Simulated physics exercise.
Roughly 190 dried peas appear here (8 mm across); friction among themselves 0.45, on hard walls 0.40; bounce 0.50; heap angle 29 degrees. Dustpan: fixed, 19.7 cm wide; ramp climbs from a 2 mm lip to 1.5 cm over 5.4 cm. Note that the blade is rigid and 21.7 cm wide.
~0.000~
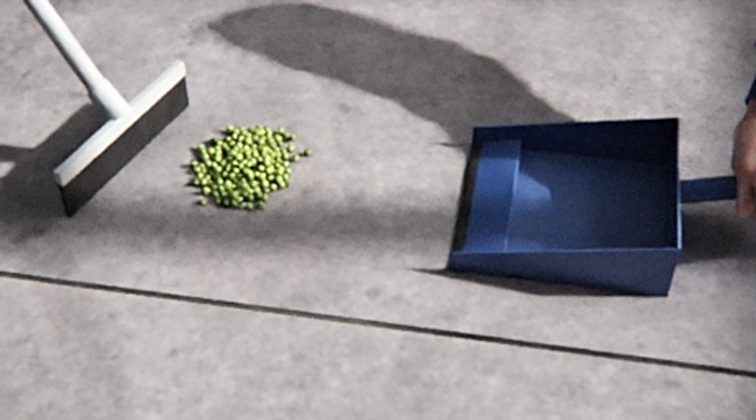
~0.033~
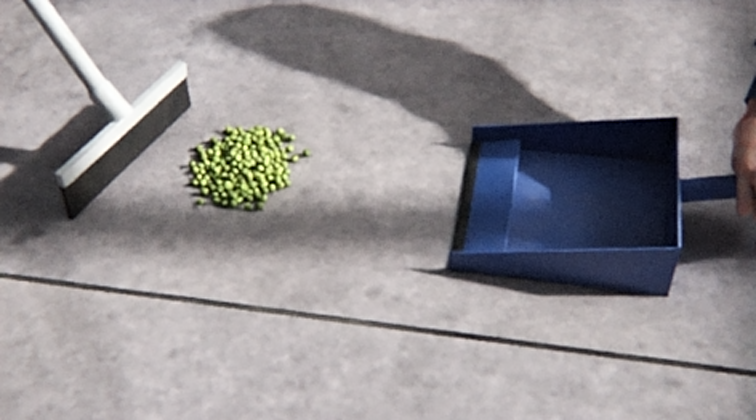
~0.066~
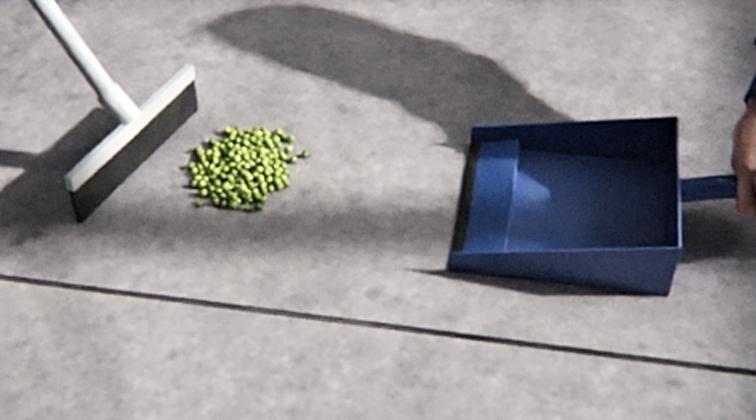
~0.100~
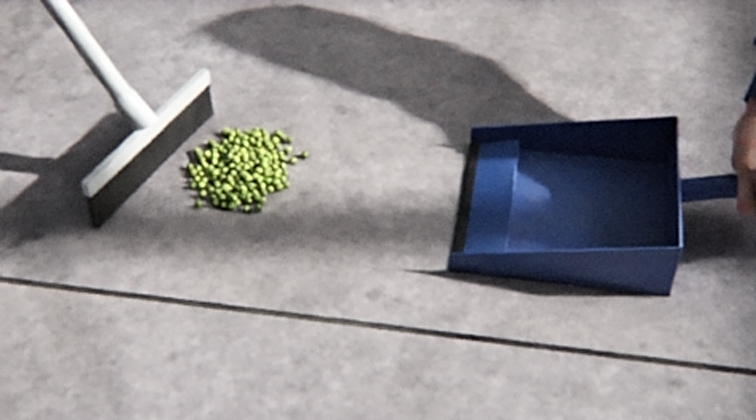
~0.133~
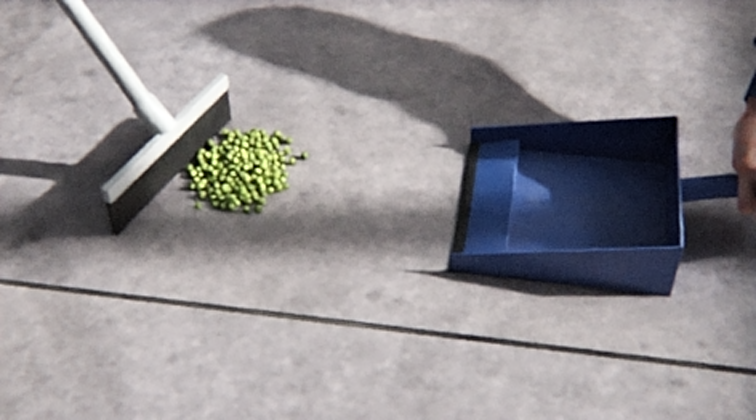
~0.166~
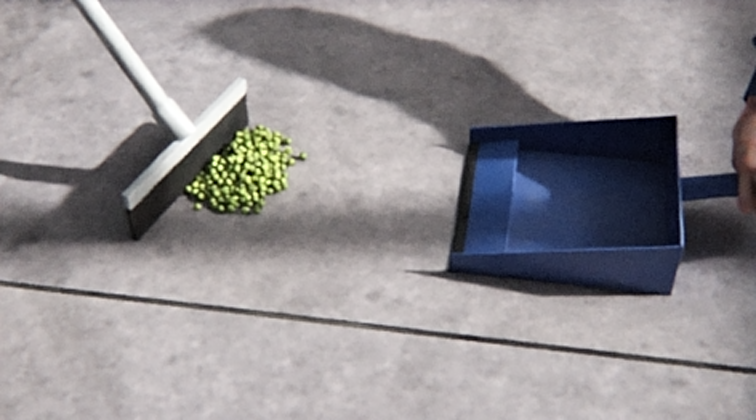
On a grey concrete floor, a small heap of green peas lies between a white-handled blade on the left and a blue dustpan held by a hand on the right. The blade slides a short way rightward, meets the heap's near edge and begins nudging the peas slightly.
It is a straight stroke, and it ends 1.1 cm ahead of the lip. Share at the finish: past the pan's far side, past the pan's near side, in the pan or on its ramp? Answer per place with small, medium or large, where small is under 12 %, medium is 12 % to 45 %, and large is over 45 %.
Far side small, near side medium, pan medium.
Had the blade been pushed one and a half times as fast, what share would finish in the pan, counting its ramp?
Then roughly 30 per cent.
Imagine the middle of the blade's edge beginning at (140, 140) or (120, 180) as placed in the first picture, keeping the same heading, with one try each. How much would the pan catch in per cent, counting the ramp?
20 and 15 per cent, roughly.
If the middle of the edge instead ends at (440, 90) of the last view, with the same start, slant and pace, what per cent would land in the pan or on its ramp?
Share caught: Approx. 0 %.
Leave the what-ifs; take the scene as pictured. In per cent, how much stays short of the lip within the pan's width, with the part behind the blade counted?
50 %.
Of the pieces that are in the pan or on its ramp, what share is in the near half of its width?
Some 60 per cent.
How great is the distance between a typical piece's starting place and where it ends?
Somewhere around 26 centimetres.
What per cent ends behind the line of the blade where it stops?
Near 5 percent, give or take.
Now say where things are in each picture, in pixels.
The first frame shows blade from (61, 179) to (180, 71), moved 0.0 cm, 0 of the pieces shifted so far; middle of the pieces at (247, 165); pan at (582, 217).
The second frame shows blade from (63, 181) to (182, 72), moved 0.4 cm, 0 of the pieces shifted so far; middle of the pieces at (246, 165).
The third frame shows blade from (72, 185) to (190, 75), moved 1.6 cm, 0 of the pieces shifted so far; middle of the pieces at (244, 166).
The fourth frame shows blade from (89, 190) to (205, 79), moved 3.7 cm, 0 of the pieces shifted so far; middle of the pieces at (244, 167).
The fifth frame shows blade from (109, 196) to (223, 84), moved 6.1 cm, 1 of the pieces shifted so far; middle of the pieces at (243, 168).
The sixth frame shows blade from (129, 202) to (241, 88), moved 8.5 cm, 128 of the pieces shifted so far; middle of the pieces at (248, 172); pan at (582, 217). The blade's pace is about 0.73 m/s, heading 8 degrees towards the viewer's side.
After 0.34 s, middle of the blade 17 cm from the lip; 0 % over the lip, far side 5 %, near side 10 %.
After 0.46 s, middle of the blade 8 cm from the lip; 0 % over the lip, far side 5 %, near side 20 %.
After 0.71 s, middle of the blade 5 cm from the lip; 20 % over the lip, far side 5 %, near side 30 %.
By 1.6 s all is still; far side 5 %, near side 30 %, pan 15 %, in front of the lip or behind the blade 50 %.
